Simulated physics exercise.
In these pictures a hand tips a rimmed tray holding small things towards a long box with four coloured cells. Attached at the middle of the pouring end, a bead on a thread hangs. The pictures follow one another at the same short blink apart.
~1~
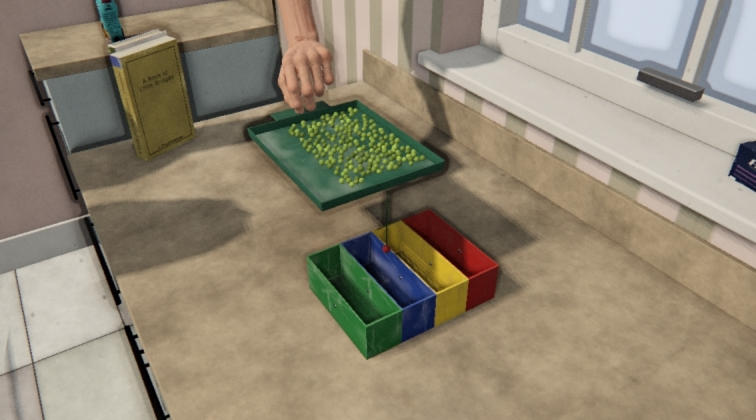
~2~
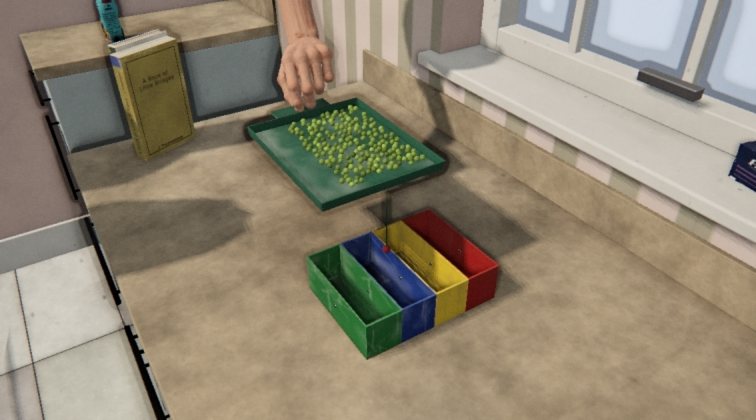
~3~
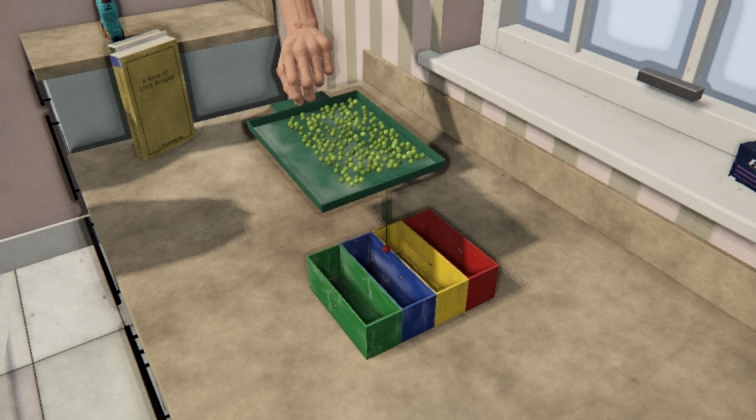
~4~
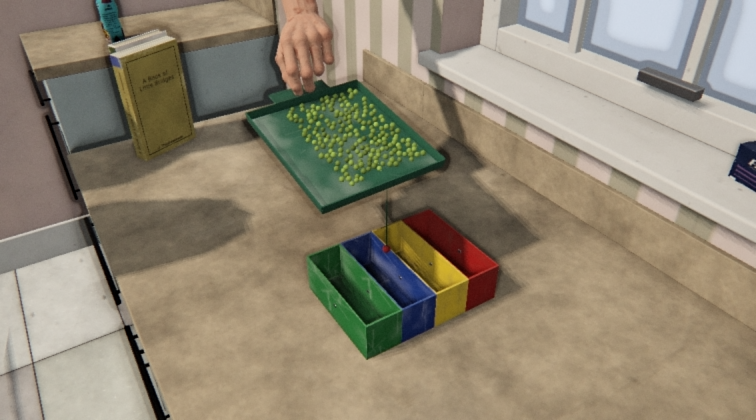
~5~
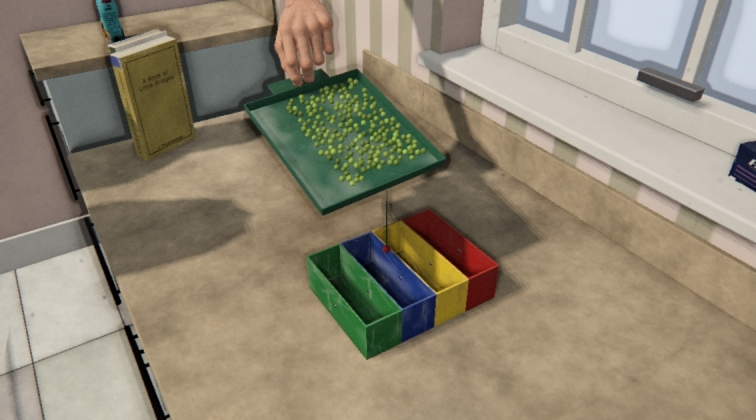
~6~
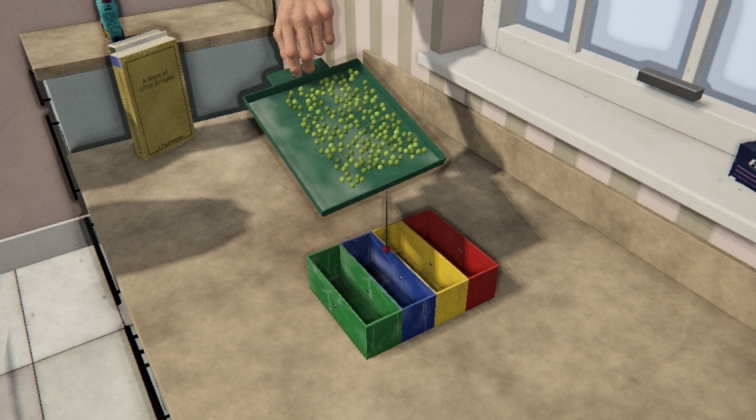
On a kitchen counter, a hand gradually tilting a green tray of small green peas above a box with four coloured compartments.
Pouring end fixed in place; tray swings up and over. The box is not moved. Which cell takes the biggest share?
The green cell.
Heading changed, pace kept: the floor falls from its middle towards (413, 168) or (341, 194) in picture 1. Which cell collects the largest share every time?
Try 1 - the cell in red; try 2 - green.
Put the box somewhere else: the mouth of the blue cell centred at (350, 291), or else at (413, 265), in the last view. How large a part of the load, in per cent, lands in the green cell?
Trial 1 0%, trial 2 30%.
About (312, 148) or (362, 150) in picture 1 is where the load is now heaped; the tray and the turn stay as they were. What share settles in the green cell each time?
Near 60 per cent and near 50 per cent.
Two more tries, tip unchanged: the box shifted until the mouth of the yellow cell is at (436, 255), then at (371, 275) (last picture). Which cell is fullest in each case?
You'd see that green cell win the first time and blue win the second.
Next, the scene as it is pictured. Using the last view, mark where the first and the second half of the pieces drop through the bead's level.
(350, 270), then (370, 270).
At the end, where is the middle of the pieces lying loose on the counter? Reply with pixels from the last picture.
Their resting centre is at about (327, 363).
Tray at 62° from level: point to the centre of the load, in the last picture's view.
Near the pixel (356, 189).
Just after the last frame, tray tipped steeply; the larger part on the tray; just a few in the green cell; just a few in the blue cell; about a tenth falling or outside the box.
A moment on, tray tipped right over; the larger part on the tray; about a tenth in the green cell; just a few in the blue cell; about a tenth falling or outside the box.
Further on, tray tipped past a quarter turn; roughly two thirds in the green cell; roughly a quarter in the blue cell; about a tenth in the yellow cell; about a tenth falling or outside the box.
When it is over, tray tipped past a quarter turn; roughly two thirds in the green cell; roughly a quarter in the blue cell; about a tenth in the yellow cell; not one in the red cell; about a tenth outside the box.
